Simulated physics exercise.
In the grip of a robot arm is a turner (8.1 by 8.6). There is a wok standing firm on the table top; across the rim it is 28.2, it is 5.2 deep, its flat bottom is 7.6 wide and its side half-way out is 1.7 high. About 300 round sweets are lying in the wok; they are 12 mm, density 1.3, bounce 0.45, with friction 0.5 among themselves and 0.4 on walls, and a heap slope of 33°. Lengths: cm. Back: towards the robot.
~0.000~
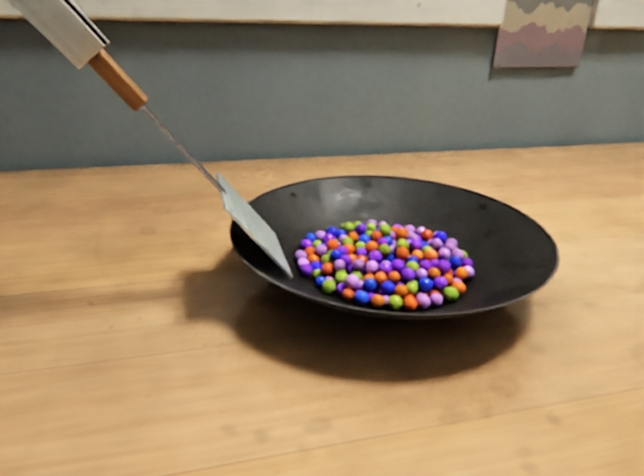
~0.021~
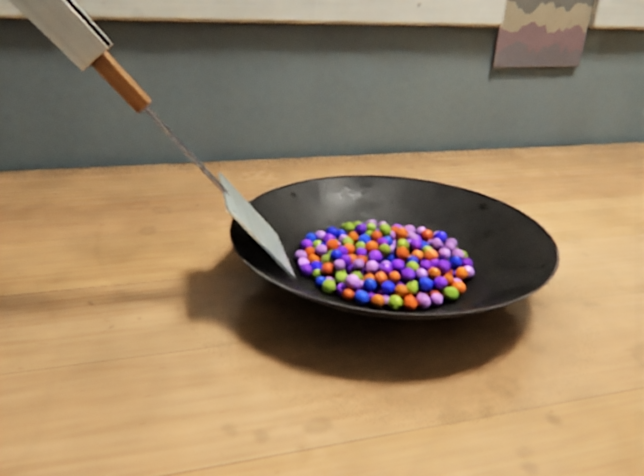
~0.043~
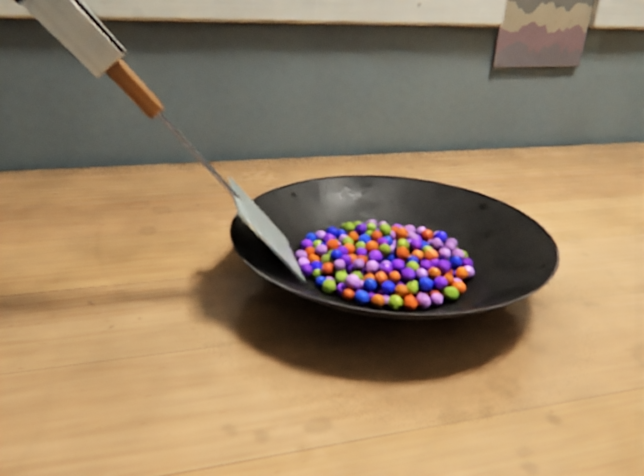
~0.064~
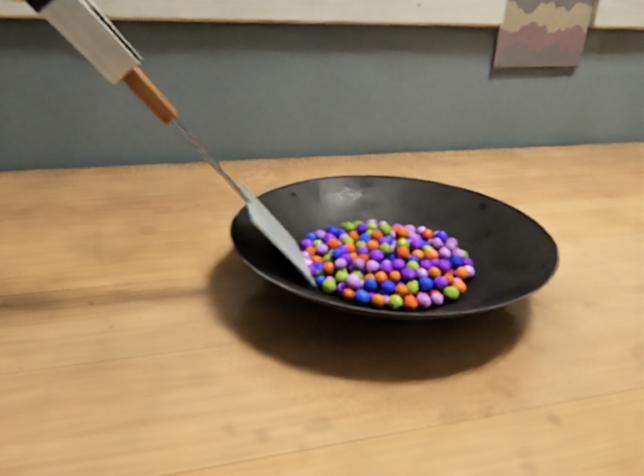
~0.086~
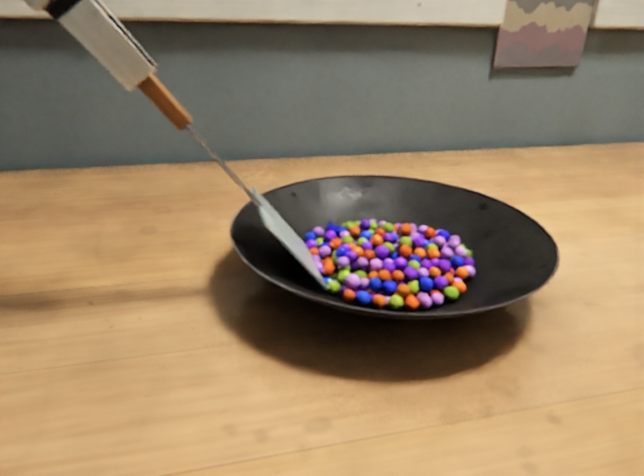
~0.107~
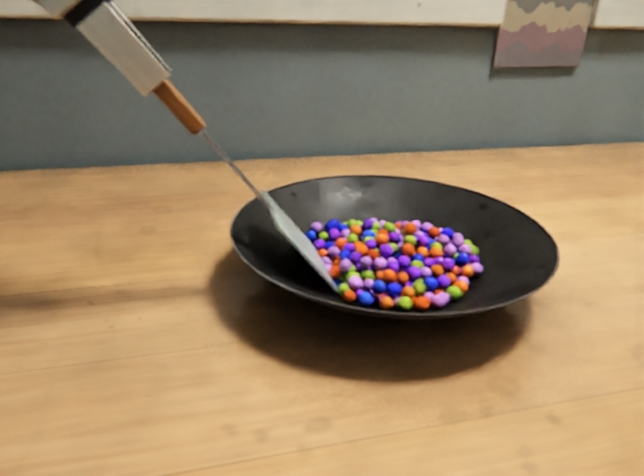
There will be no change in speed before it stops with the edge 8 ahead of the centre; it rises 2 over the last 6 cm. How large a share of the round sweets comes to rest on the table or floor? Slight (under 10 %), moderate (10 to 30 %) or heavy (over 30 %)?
Slight.
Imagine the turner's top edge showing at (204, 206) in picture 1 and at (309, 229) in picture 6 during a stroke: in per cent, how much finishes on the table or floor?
Off the vessel, on the table or floor: Some 30 percent.
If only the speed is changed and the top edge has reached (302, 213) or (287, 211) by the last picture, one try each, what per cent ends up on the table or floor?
First try about 25 %, second try about 15 %.
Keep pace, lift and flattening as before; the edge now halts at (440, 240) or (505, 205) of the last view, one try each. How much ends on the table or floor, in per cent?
Try 1: Approx. 0 %; try 2: Approx. 35 %.
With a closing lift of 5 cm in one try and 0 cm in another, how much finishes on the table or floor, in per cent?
About 5 and 10 per cent.
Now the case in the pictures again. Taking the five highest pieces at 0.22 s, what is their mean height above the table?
4 cm.
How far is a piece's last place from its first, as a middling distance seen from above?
Somewhere near 7 centimetres, I reckon.
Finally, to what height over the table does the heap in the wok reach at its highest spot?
Top of the heap: Roughly 6.5 cm above the table top.
By 0.22 s, sloping 52°, highest piece 4 above the table; 298 in the wok.
By 0.34 s, sloping 52°, highest piece 6 above the table; 298 in the wok.
By 0.60 s, sloping 52°, highest piece 6 above the table; 281 in the wok, 17 on the table or floor.
By 1.65 s, sloping 52°, highest piece 6 above the table; 281 in the wok, 17 on the table or floor.
Final count, 281 in the wok, 17 on the table or floor. That is 6 % on the table or floor.
